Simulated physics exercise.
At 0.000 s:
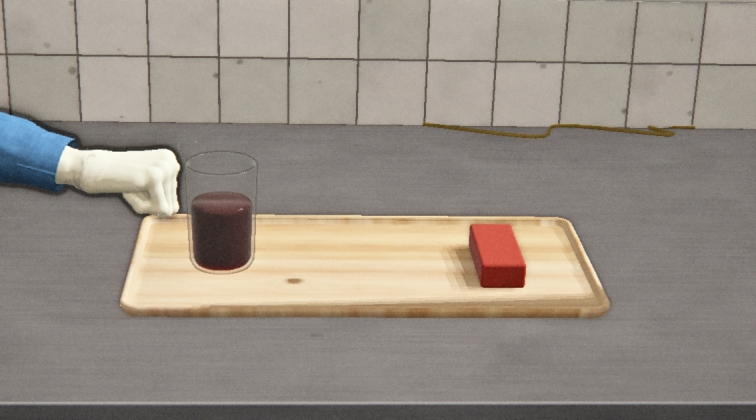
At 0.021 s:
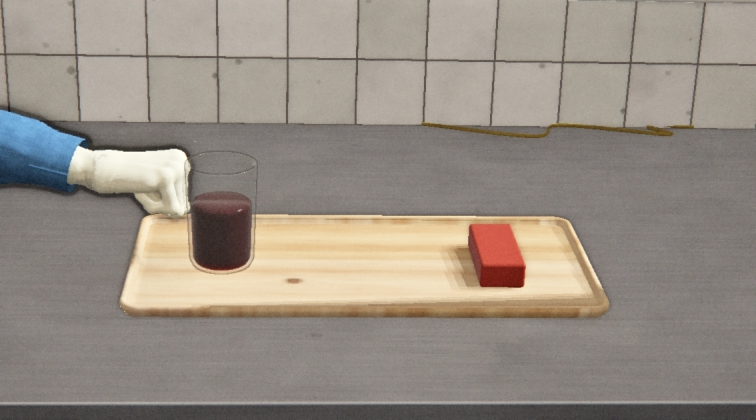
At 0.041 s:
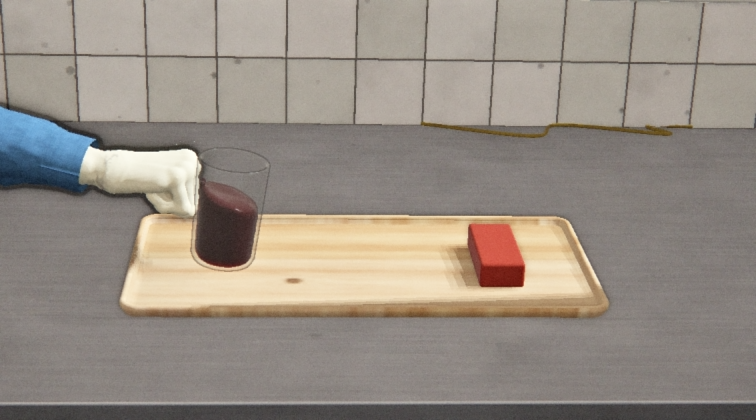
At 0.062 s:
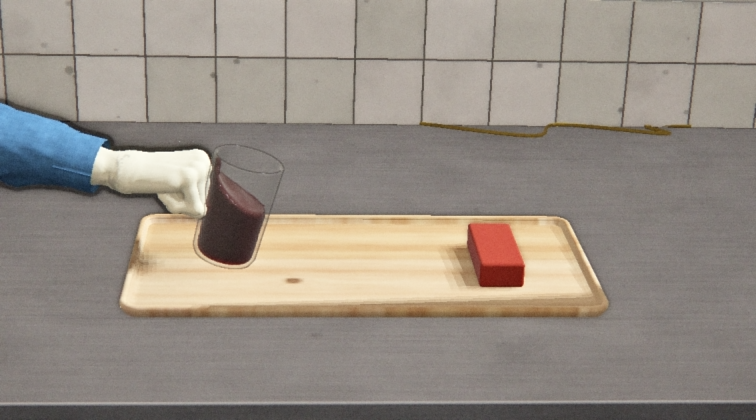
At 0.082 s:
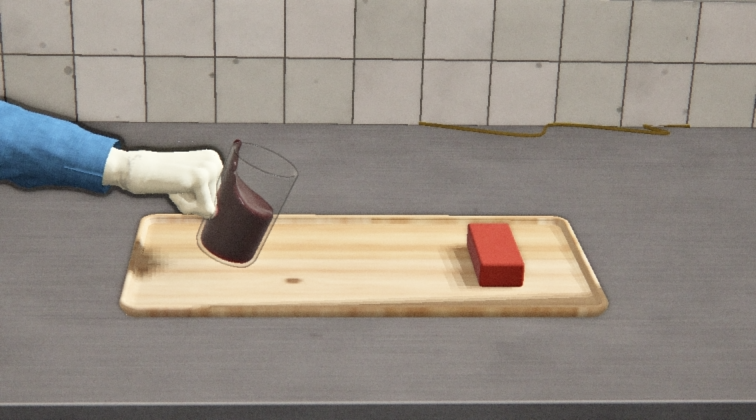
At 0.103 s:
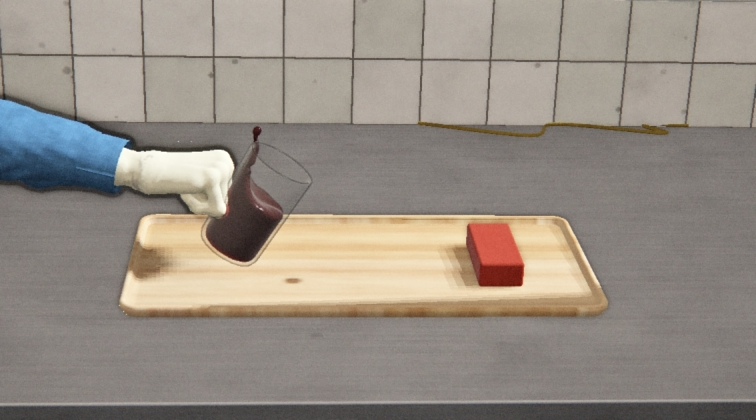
A white-gloved hand in a blue sleeve pushed a tall glass of dark liquid so it tilted rightward on a wooden tray, and the liquid sloshed up the left side, while a red block stayed still.
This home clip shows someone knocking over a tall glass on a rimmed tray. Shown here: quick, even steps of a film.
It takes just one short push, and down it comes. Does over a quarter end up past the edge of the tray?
No, most likely three quarters or more will stay on the tray.
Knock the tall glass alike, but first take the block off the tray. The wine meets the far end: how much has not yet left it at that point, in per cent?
45 in a hundred, roughly.
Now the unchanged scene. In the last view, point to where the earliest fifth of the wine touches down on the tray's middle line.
It lands near (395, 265).
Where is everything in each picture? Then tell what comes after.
The first picture shows tilt 0°; right rim (255, 165); surface from (191, 200) to (252, 201); the tray's far rim is at (586, 261); a block is fixed to the tray further along.
The second picture shows tilt 0°; right rim (256, 165); surface from (191, 200) to (252, 200).
The third picture shows tilt 7°; right rim (268, 166); surface from (201, 179) to (255, 200).
The fourth picture shows tilt 15°; right rim (282, 169); surface from (210, 178) to (266, 206).
The fifth picture shows tilt 23°; right rim (296, 174); surface from (215, 193) to (274, 208).
The sixth picture shows tilt 31°; right rim (310, 181); surface from (223, 199) to (279, 201); 1 per cent is over the edge.
A moment on, the tall glass lies on its side and 83 per cent is in the glass, 3 on the tray and 14 above or beyond its rim.
Next, the tall glass lies on its side and 40 per cent is in the glass, 39 on the tray and 21 above or beyond its rim.
Then the tall glass lies on its side and 25 per cent is in the glass, 41 on the tray and 34 above or beyond its rim.
Later the tall glass lies on its side and 14 per cent is in the glass, 73 on the tray and 13 above or beyond its rim.
At rest 87 per cent is held by tray and glass, 13 is off the tray.
